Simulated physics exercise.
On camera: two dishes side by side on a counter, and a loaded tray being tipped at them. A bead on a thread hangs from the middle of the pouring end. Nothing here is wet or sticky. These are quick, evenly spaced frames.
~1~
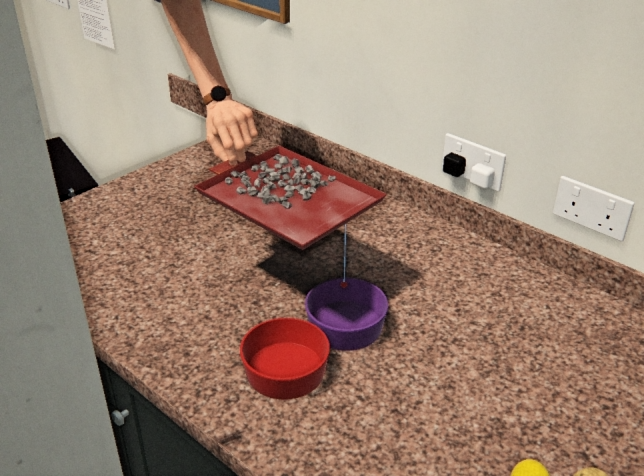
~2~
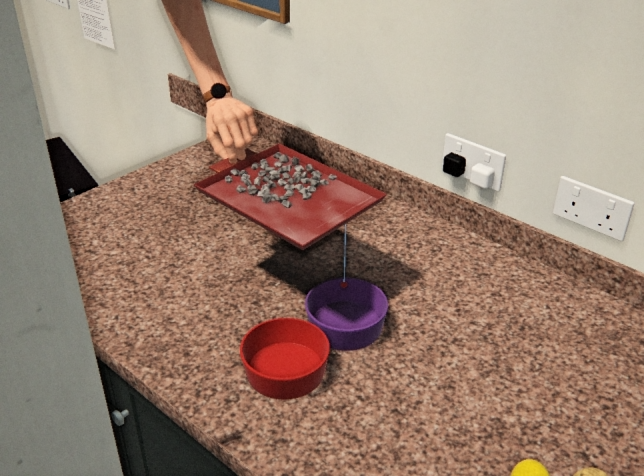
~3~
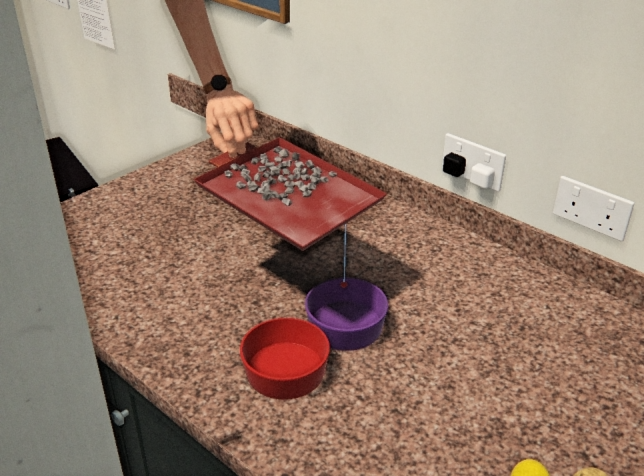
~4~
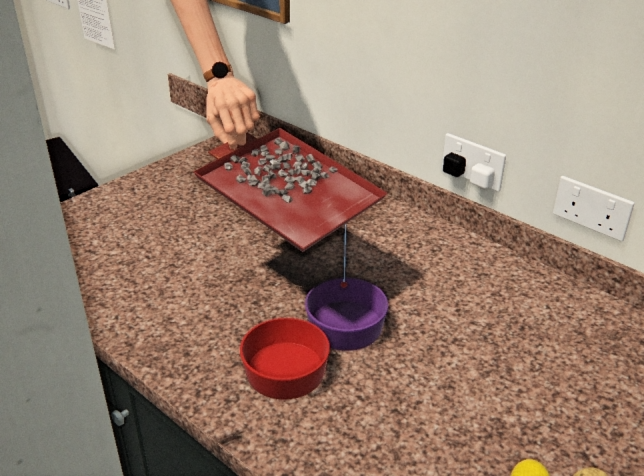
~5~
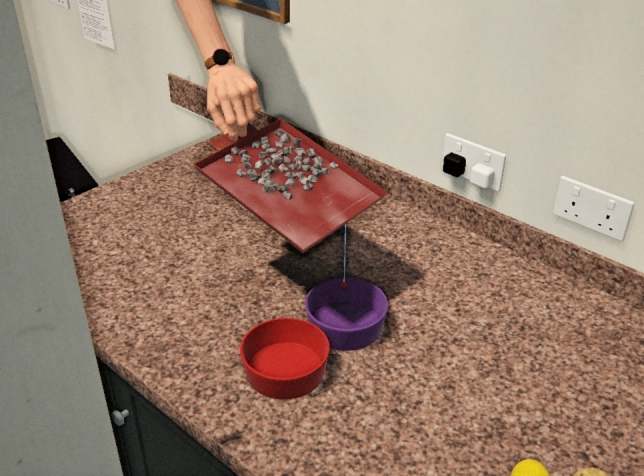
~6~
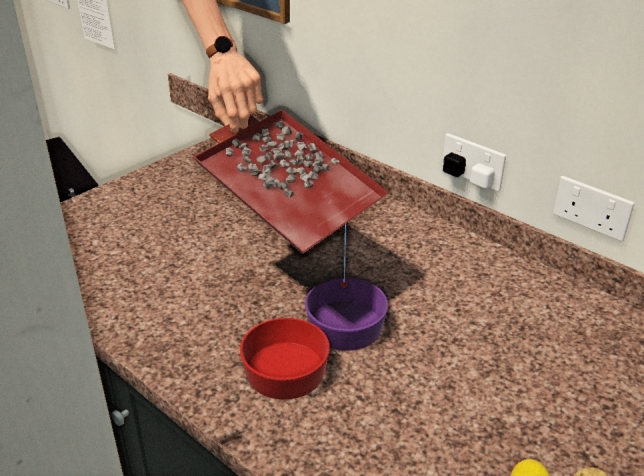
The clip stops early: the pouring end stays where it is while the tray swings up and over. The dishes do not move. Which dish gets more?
The right-hand dish gets more.
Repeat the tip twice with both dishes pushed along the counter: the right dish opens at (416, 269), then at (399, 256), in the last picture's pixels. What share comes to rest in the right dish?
About 0 and 0 per cent.
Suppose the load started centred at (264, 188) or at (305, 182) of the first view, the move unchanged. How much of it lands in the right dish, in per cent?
In turn 40 and 60 in a hundred.
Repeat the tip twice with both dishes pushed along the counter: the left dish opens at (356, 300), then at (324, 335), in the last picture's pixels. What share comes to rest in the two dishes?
Near 50 % and 90 %.
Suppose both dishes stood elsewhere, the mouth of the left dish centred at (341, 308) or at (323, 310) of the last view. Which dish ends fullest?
One: The left dish. Two: The left-hand dish.
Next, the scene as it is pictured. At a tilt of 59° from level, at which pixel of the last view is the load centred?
Roughly at (333, 234).
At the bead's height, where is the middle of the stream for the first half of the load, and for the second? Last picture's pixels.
Around (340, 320) and then (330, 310).
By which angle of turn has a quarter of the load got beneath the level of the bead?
Roughly 70°.
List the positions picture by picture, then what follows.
Corners of the pouring end (303, 242) and (382, 194), level; middle of the load (282, 184), bits of gravel; left dish (317, 378); right dish (377, 330); bead on its thread (344, 284), in the first picture.
Corners of the pouring end (303, 242) and (382, 194), level; middle of the load (282, 182), in the second picture.
Corners of the pouring end (303, 243) and (382, 194), tipped barely, lowest at the left corner; middle of the load (282, 179), in the third picture.
Corners of the pouring end (303, 245) and (383, 193), tipped a little, lowest at the left corner; middle of the load (282, 173), in the fourth picture.
Corners of the pouring end (304, 246) and (383, 192), tipped a little, lowest at the left corner; middle of the load (283, 168), in the fifth picture.
Corners of the pouring end (304, 248) and (384, 192), tipped clearly, lowest at the left corner; middle of the load (279, 157); left dish (317, 378); right dish (377, 330), in the sixth picture.
Just after the last frame, tray tipped steeply; roughly two thirds on the tray; roughly a quarter in the air.
A moment on, tray tipped right over; about a tenth on the tray; roughly a quarter in the left dish; roughly half in the right dish; roughly a quarter outside both; about a tenth in the air.
Further on, tray tipped past a quarter turn; roughly a quarter in the left dish; roughly half in the right dish; roughly a quarter outside both.
When it is over, tray tipped past a quarter turn; roughly a quarter in the left dish; roughly half in the right dish; roughly a quarter outside both.
